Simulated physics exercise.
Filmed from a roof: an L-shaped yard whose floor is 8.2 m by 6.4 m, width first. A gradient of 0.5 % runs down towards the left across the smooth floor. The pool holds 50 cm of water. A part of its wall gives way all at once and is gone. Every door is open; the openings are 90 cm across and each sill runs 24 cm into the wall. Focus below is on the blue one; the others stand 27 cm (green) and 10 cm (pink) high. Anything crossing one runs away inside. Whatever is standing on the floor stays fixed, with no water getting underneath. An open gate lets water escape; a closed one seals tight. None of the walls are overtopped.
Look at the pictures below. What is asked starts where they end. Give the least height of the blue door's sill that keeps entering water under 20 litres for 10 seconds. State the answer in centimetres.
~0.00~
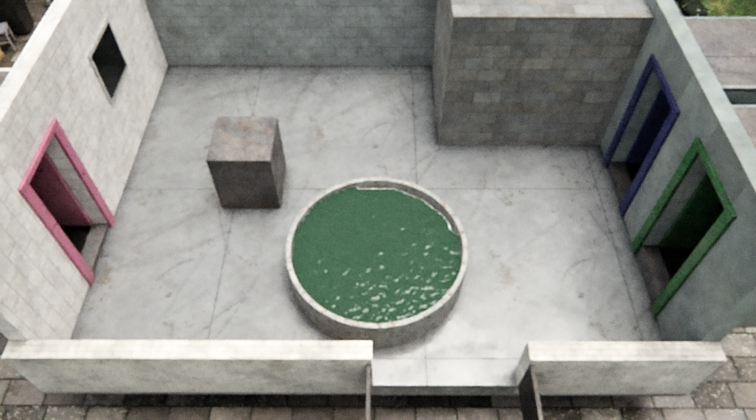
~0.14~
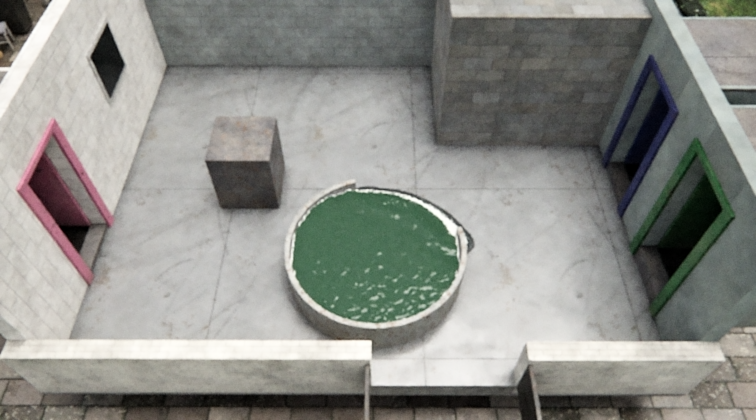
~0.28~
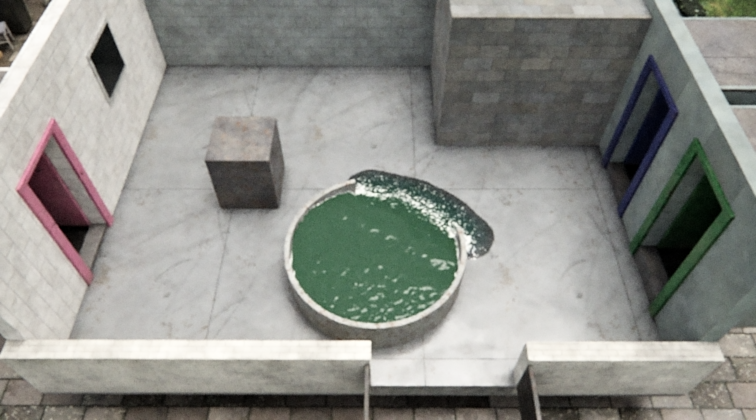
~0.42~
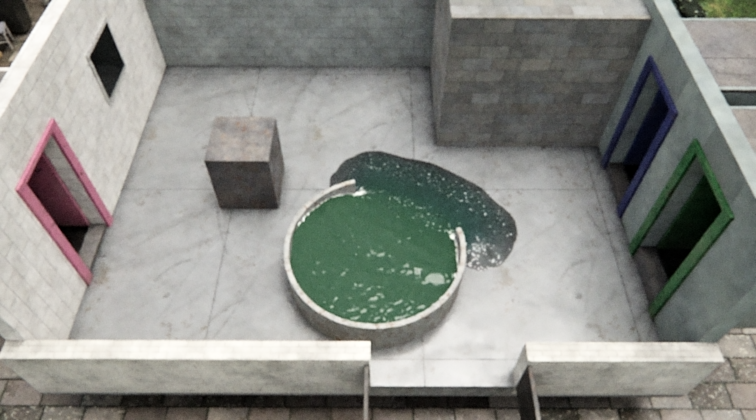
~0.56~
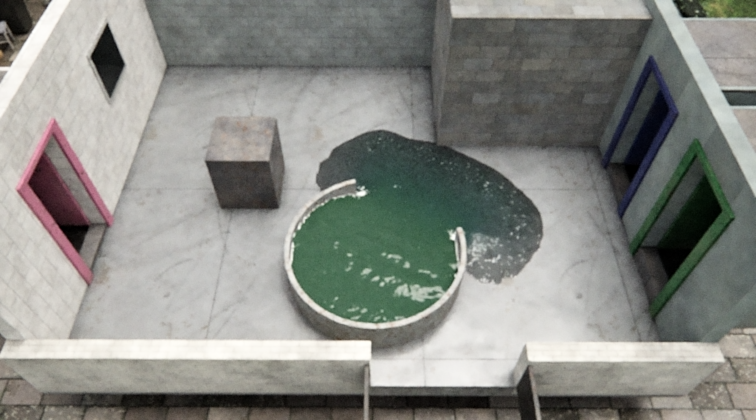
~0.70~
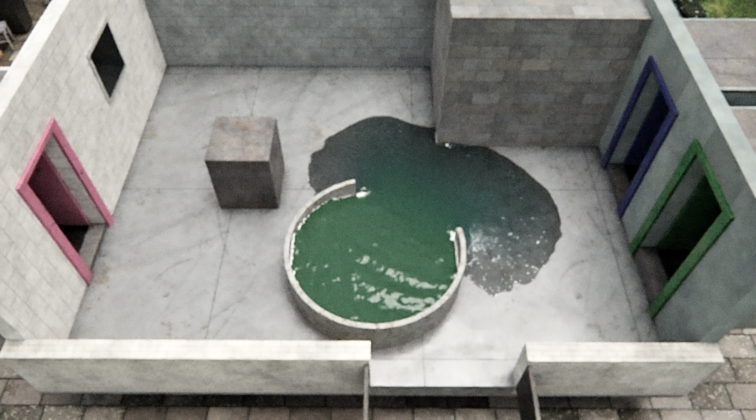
Roughly 19 cm.
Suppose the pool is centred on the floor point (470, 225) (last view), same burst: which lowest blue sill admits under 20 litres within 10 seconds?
Then close to 28 cm.
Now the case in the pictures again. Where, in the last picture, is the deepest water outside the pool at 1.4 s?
Look close to (452, 146).
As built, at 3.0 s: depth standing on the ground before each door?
Depths, in cm - green: 5, blue: 24, pink: 0.
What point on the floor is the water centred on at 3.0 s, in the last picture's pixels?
Centre of mass: About (435, 186) px.
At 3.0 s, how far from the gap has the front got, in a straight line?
Reach: Approx. 4.8 m.
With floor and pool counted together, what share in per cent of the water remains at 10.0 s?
Some 88 %.
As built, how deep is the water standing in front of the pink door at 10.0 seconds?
The depth there is around 3.5 cm.
After 1.4 s water covers 30 % of the floor, deepest (30 cm) near (452, 146); 5 cm at the blue door, 0 litres in over its 16 cm sill.
After 3.0 s water covers 35 % of the floor, deepest (32 cm) near (594, 146); 24 cm at the blue door, 18 litres in over its 16 cm sill.
After 10.0 s water covers 90 % of the floor, deepest (9 cm) near (63, 354); 4 cm at the blue door, 42 litres in over its 16 cm sill.
At the blue door as built, the water arrived by 1.3 s and peaked near 24 cm at 2.4 s.
With a sill of 15.5 cm, 47 litres would have come in within the 10 s; with 21.5 cm, 12 litres. So under 20 litres takes about 19 cm.
